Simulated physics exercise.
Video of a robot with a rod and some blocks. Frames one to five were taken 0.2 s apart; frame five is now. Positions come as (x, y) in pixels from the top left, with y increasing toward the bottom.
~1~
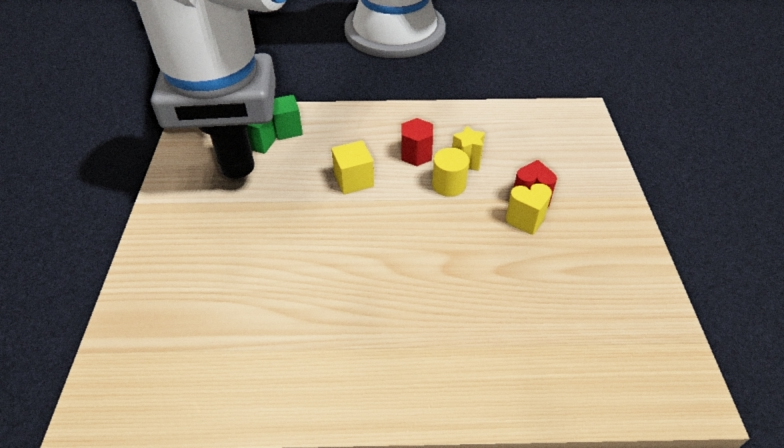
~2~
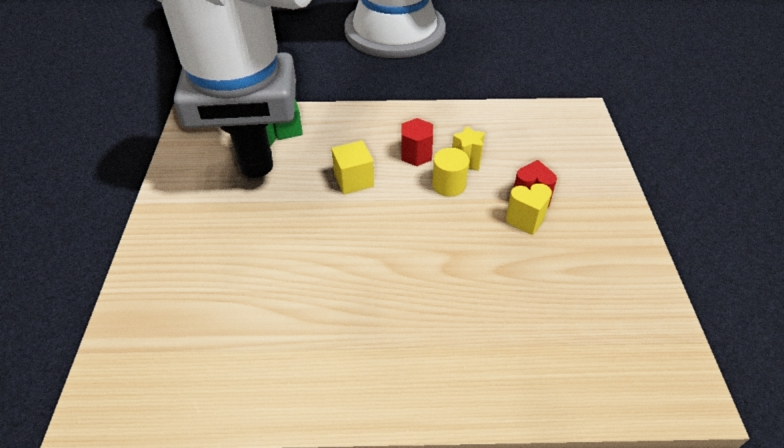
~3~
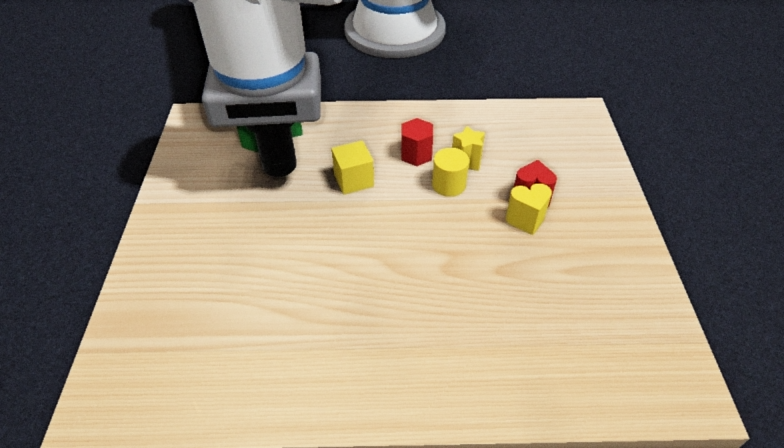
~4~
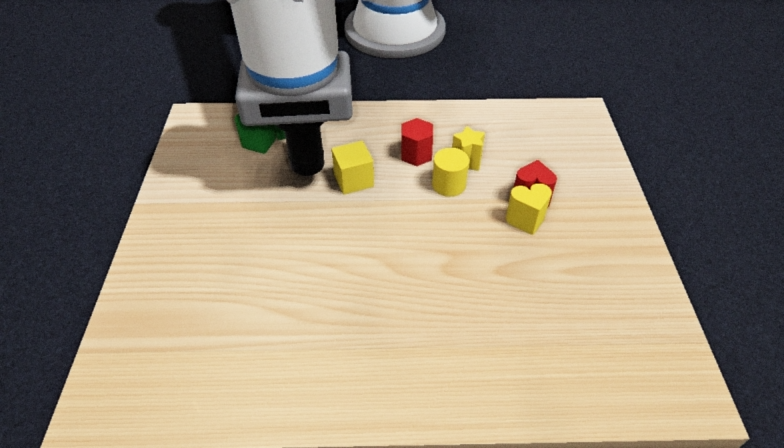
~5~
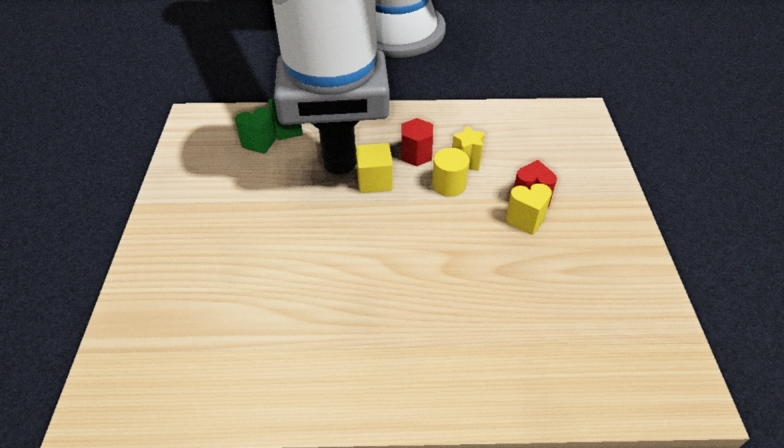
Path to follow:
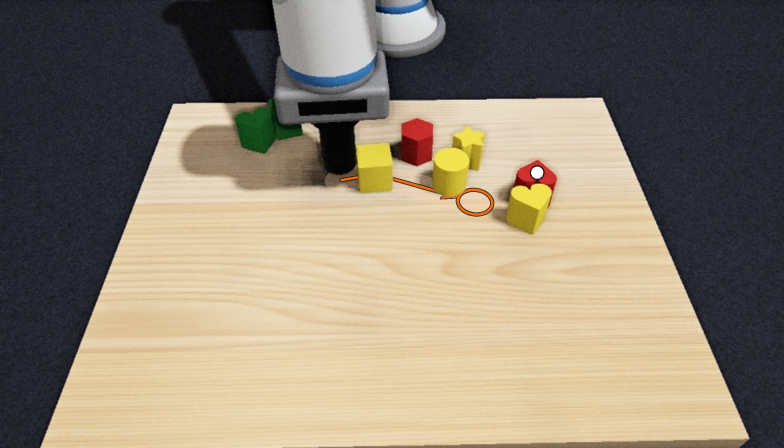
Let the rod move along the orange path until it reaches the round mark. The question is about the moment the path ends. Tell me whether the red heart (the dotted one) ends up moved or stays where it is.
At the end of the path, the red heart has moved off its old spot.
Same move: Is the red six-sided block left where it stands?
I'd say yes.
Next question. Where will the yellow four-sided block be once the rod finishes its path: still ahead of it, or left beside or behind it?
Expect to find it ahead of the rod.
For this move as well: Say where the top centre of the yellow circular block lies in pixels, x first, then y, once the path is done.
I'd expect the centre of its top face to be at (543, 160).
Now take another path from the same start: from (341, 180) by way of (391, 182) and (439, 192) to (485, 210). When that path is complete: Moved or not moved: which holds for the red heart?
By the end it has moved.
Drawn move, from (341, 180) via (387, 178) and (430, 189), ending at (475, 202); the dot is on the red heart.
The first path, step by step. One third of the way, rod (388, 162); yellow four-sided block (421, 157), turned 20° clockwise; yellow circular block (456, 159).
Two thirds of the way, rod (432, 174); yellow four-sided block (468, 165); yellow circular block (503, 163).
At the end, rod (477, 186); yellow four-sided block (515, 172), turned 20° anticlockwise; red six-sided block still; yellow circular block (543, 160); red heart (578, 175), turned 50° clockwise.
